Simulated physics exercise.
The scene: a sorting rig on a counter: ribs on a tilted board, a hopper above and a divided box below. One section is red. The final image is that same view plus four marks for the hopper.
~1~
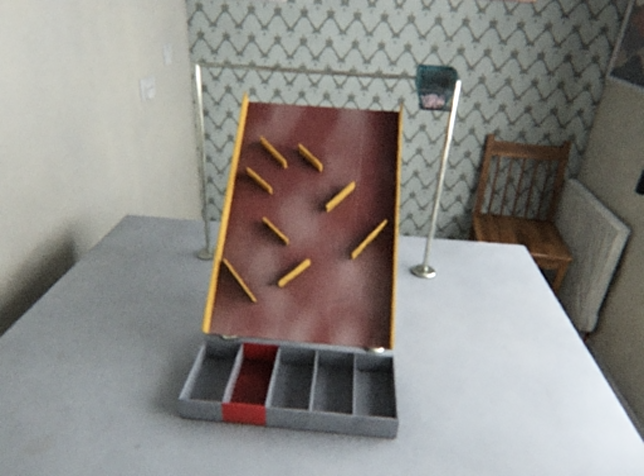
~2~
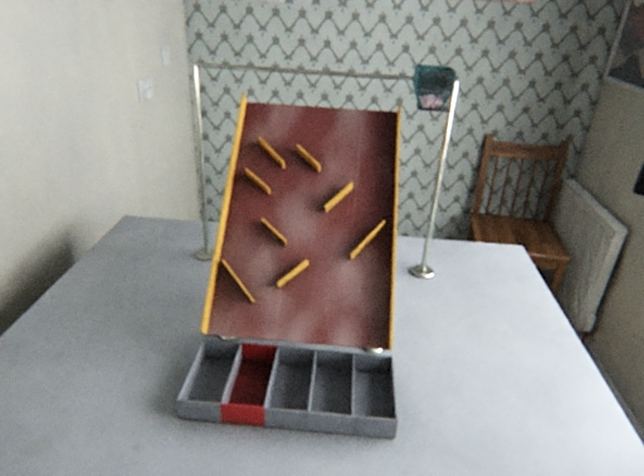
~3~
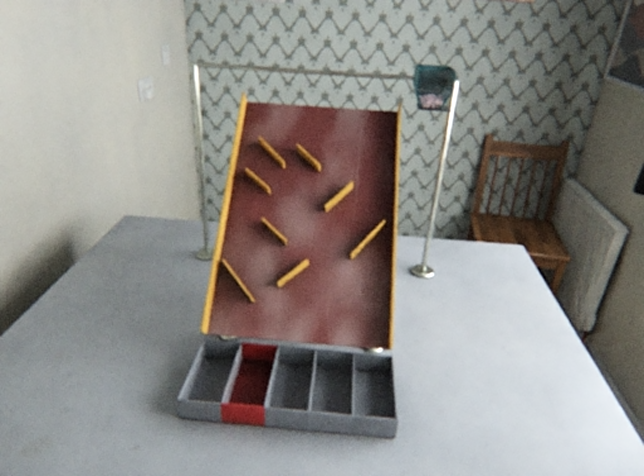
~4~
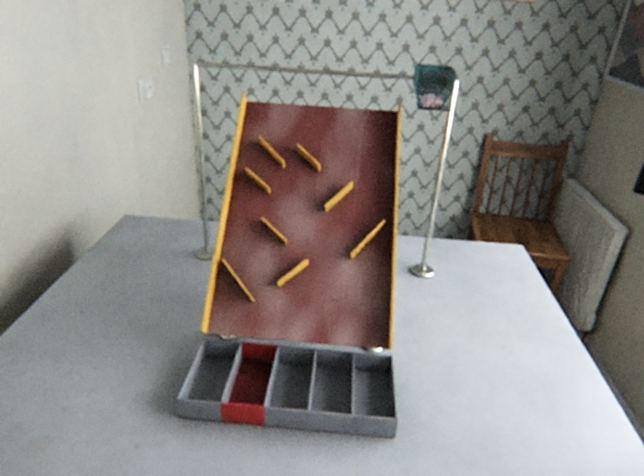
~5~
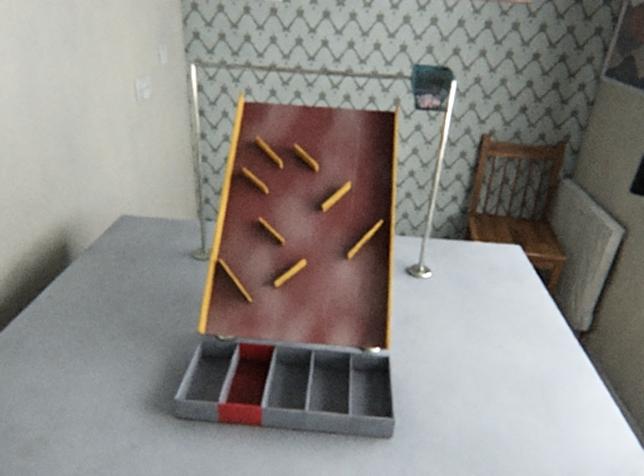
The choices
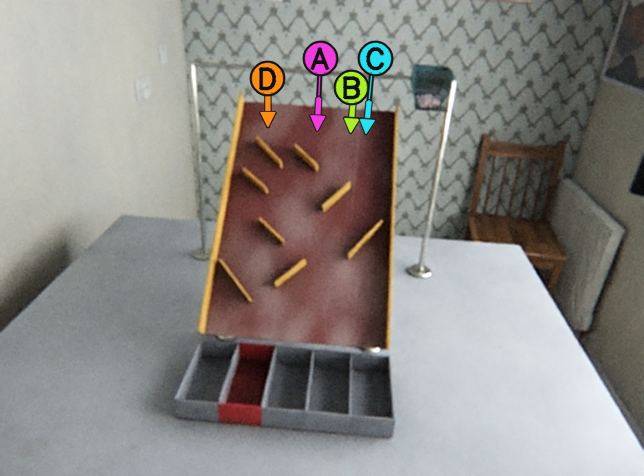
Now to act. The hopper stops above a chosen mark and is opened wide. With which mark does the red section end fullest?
A beats the others.
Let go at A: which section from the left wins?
The second from the left.
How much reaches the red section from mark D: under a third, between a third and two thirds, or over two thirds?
It is under a third.
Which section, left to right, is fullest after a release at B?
The second from the left.
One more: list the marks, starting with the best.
Best to worst: A, B, C, D.
On the marked copy, mark A meets the board at (317, 125); mark B meets the board at (350, 127); mark C meets the board at (366, 128); mark D meets the board at (267, 121).
For mark A, most in the red section, about a quarter in other sections.
For mark B, about a third in the red section, about half in other sections, a small part outside the box.
For mark C, about a third in the red section, about half in other sections, a small part outside the box.
For mark D, a small part in the red section, most in other sections, a small part outside the box.
